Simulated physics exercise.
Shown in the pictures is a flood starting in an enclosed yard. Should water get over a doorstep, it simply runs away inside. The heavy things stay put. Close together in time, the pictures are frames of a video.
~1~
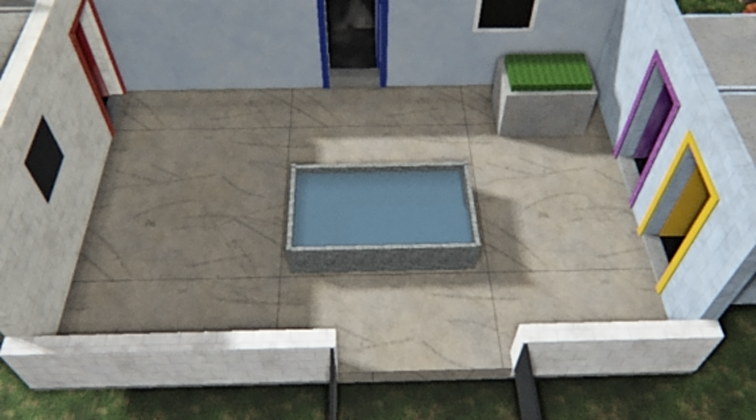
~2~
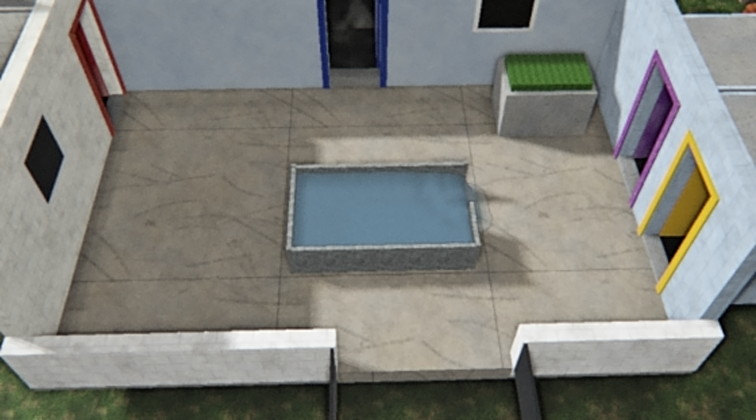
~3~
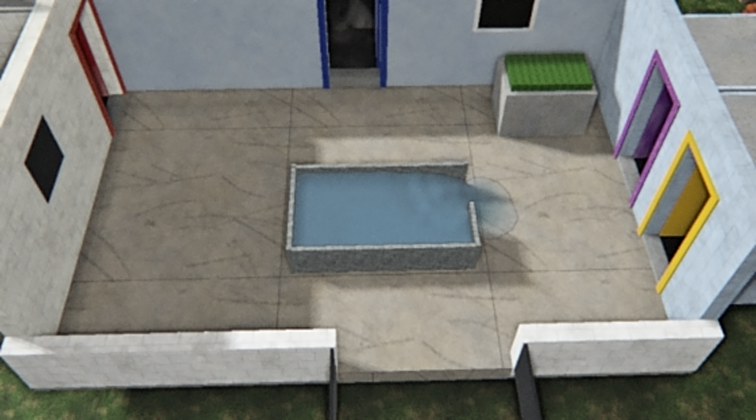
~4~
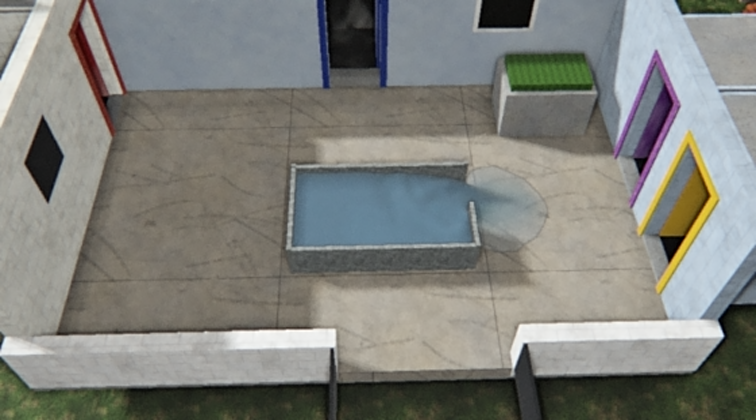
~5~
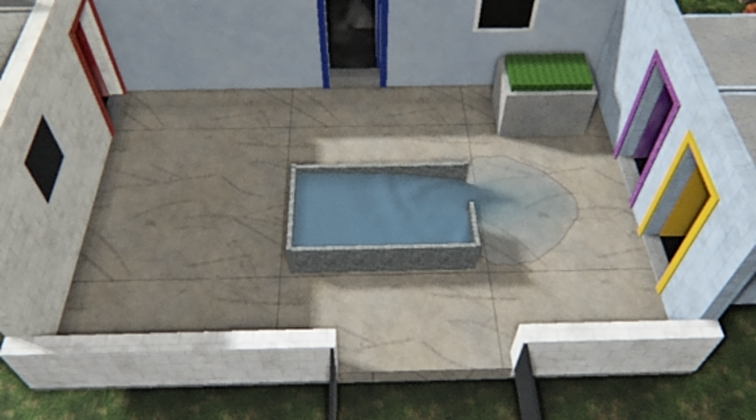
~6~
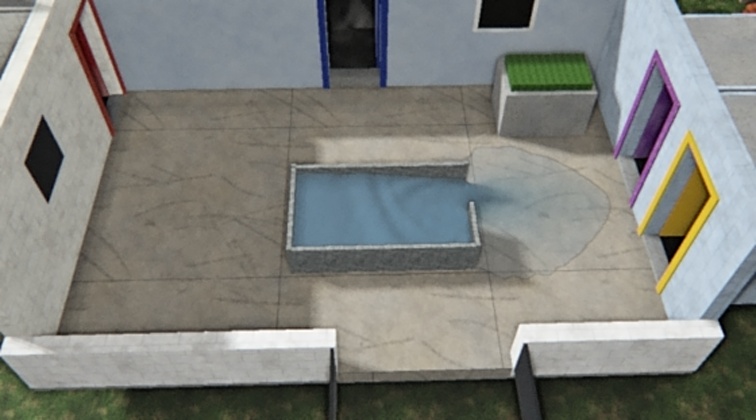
In a walled courtyard with red, blue, purple and yellow door surrounds, a stone-edged tank of water sits still on the paving. Water then pours through a gap at its right side, and a thin, rounded sheet spreads steadily across the paving toward the right, widening as it goes.
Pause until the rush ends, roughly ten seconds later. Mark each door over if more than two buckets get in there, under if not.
Purple door - over; yellow door - over; red door - under; blue door - under.
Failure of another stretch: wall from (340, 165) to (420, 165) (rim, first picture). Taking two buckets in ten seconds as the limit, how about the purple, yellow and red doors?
Well, the purple one stays within bounds, while the yellow one stays within bounds and the red one breaks the limit.
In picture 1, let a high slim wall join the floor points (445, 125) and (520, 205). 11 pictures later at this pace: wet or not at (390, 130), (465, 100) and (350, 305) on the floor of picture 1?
Taking the points in the order given, they are inundated, high and dry and high and dry.
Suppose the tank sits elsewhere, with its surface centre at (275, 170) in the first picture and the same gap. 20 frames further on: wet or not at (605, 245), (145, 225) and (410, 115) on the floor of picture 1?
As listed: Reached, untouched, reached.
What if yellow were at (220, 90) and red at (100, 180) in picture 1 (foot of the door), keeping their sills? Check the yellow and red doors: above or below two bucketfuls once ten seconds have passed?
Looking at it, yellow fails to reach the limit, and red fails to reach the limit.
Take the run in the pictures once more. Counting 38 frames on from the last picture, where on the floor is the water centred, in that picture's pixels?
Close to (478, 212).
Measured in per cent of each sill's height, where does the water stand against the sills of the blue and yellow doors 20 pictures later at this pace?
Roughly 0 and 220 %.
A moment on, water covers 15 % of the floor; the purple door under two buckets in, the yellow door wet at the sill, nothing in, the red door not reached, the blue door not reached.
Next, water covers 20 % of the floor; the purple door over two buckets in, the yellow door under two buckets in, the red door not reached, the blue door not reached.
Then, water covers 25 % of the floor; the purple door far over two buckets in, the yellow door over two buckets in, the red door not reached, the blue door not reached.
Later, water covers 45 % of the floor; the purple door far over two buckets in, the yellow door far over two buckets in, the red door not reached, the blue door wet at the sill, nothing in.
In the end, water covers 70 % of the floor; the purple door far over two buckets in, the yellow door far over two buckets in, the red door not reached, the blue door wet at the sill, nothing in.
